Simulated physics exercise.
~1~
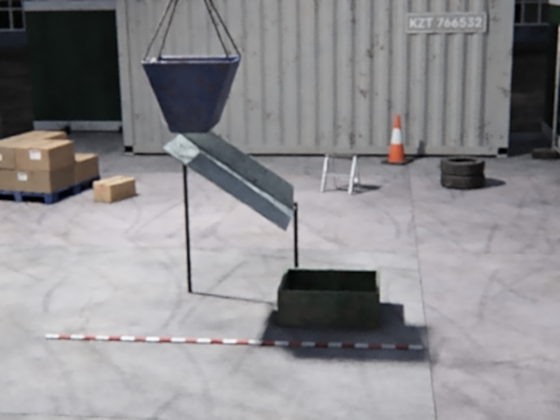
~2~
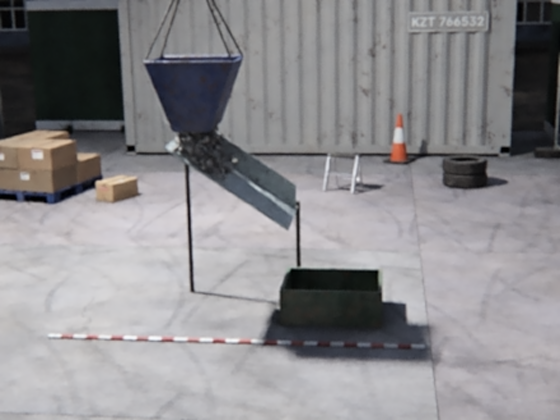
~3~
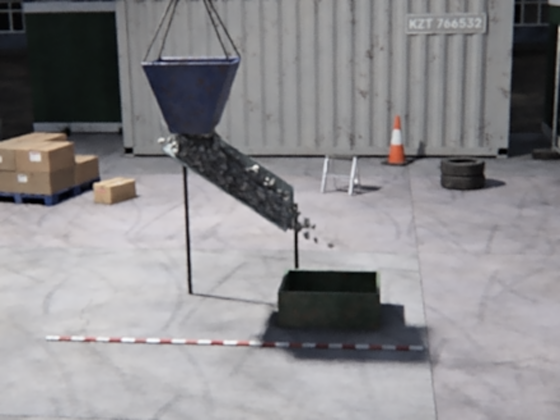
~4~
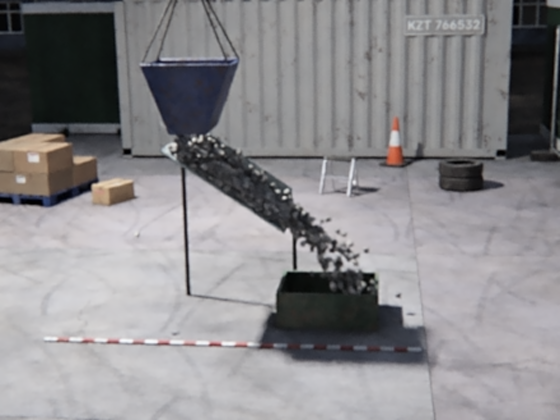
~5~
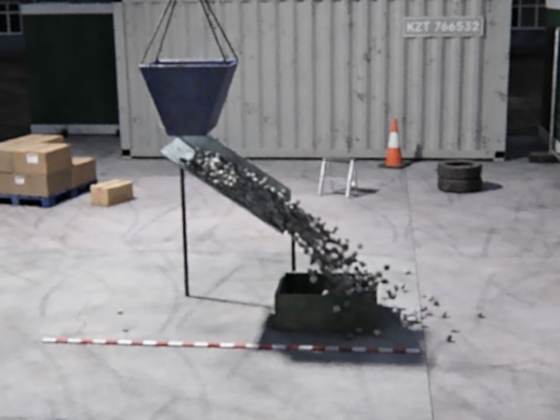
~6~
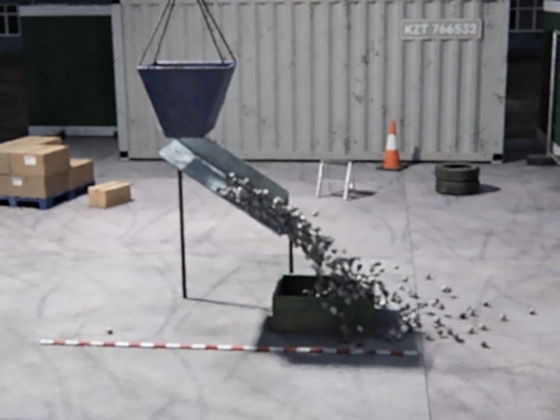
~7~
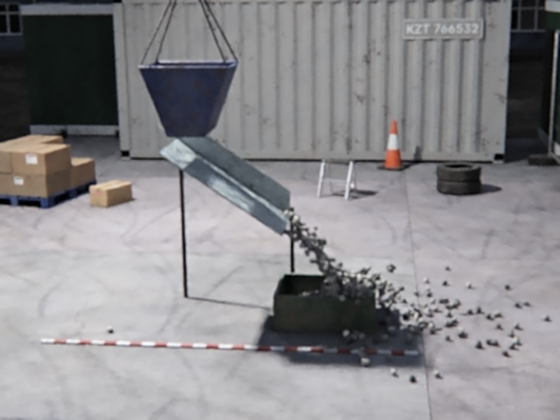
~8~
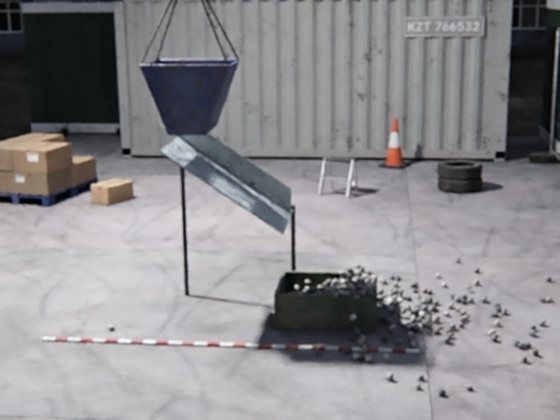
At the start, a dark blue hopper hangs on cables above a sloping steel slide, with an open green bin on the concrete below and a striped staff lying in front. Grey stones pour from the bottom of the hopper onto the top of the slide and spread down its length. They stream off the lower end into the bin, and some fly past it, scattering to the right. The slide empties from the top down as the last stones drop. Finally, most of the stones are in the bin, while the rest lie strewn beside it and to its right.
